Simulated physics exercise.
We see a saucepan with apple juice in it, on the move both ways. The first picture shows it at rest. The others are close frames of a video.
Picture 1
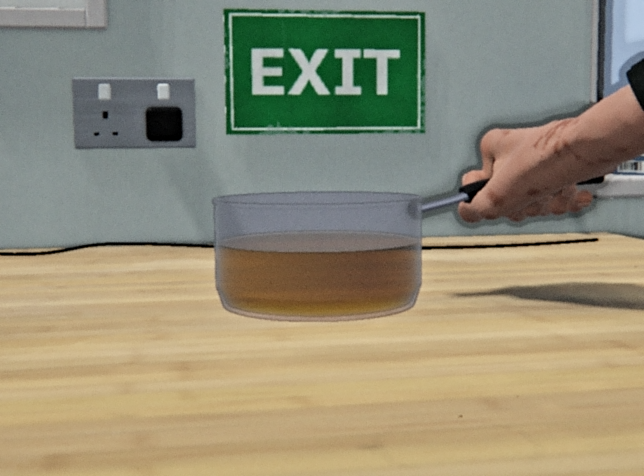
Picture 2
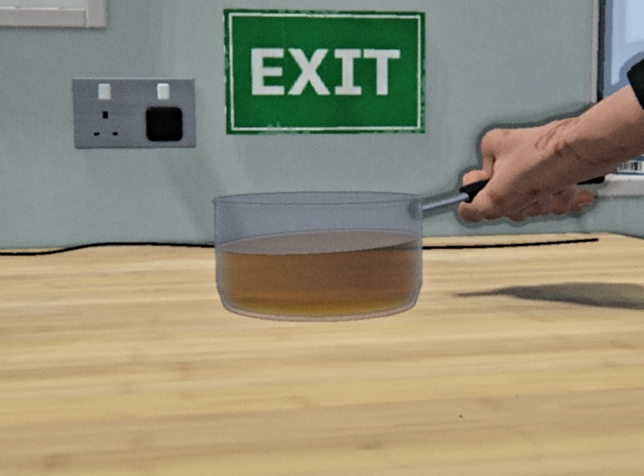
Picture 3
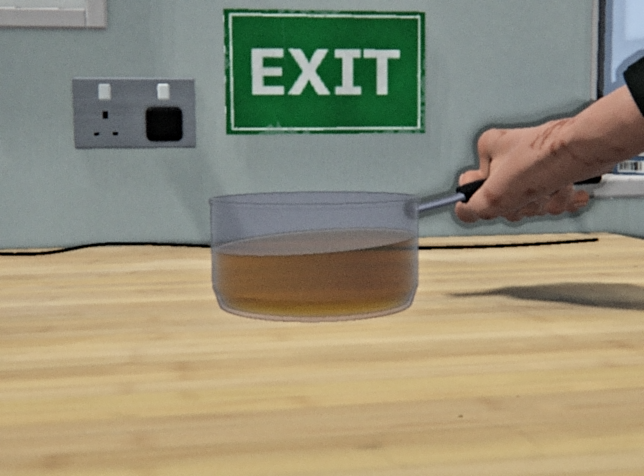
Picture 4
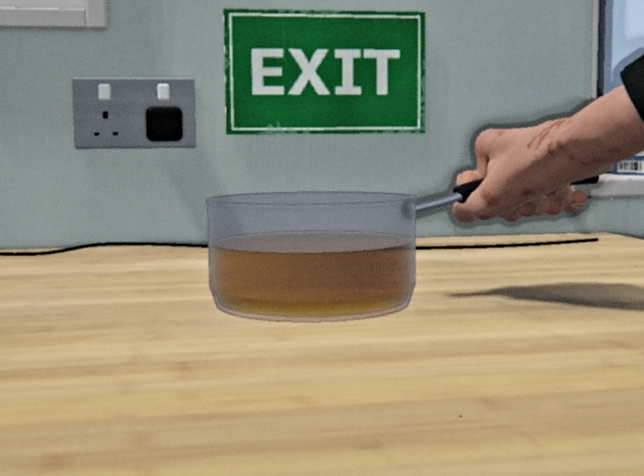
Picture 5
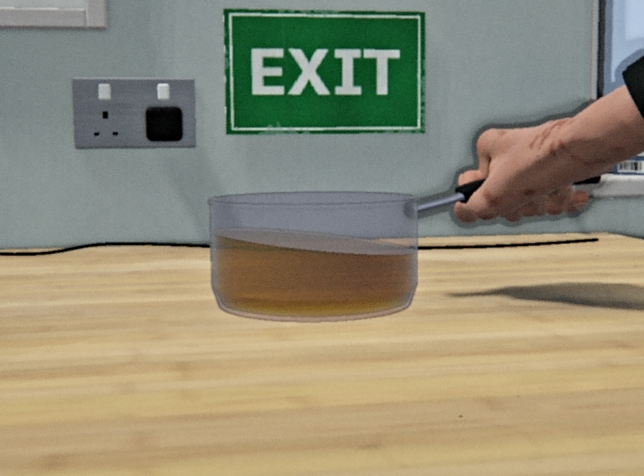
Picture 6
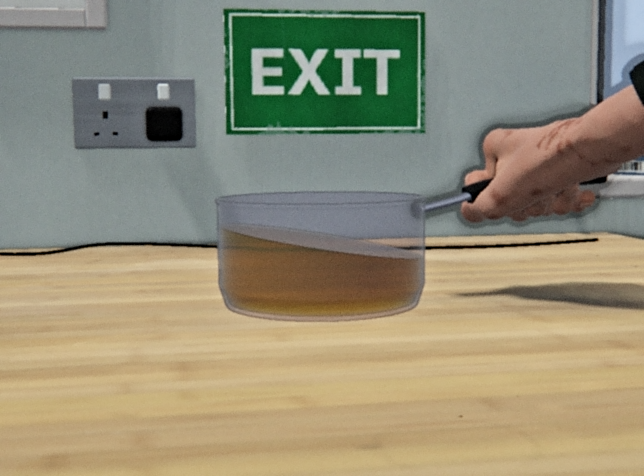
A hand moves a saucepan of brown liquid slightly left, then right, as the liquid sloshes.
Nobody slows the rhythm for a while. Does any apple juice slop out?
It spills.
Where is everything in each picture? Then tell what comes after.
In the first frame, saucepan (318, 248) about half full; at rest.
In the second frame, saucepan about half full, surface at (318, 241); surface about level.
In the third frame, saucepan (314, 248) about half full; surface a little higher on the right.
In the fourth frame, saucepan about half full, surface at (312, 242); surface about level.
In the fifth frame, saucepan (314, 248) about half full; surface a little higher on the left.
In the sixth frame, saucepan about half full, surface at (321, 241); surface clearly higher on the left.
Soon after, the highest wave so far comes most of the way to the rim.
Later, the highest wave so far goes over the rim.
In the end, the highest wave so far goes over the rim; some is on the top.
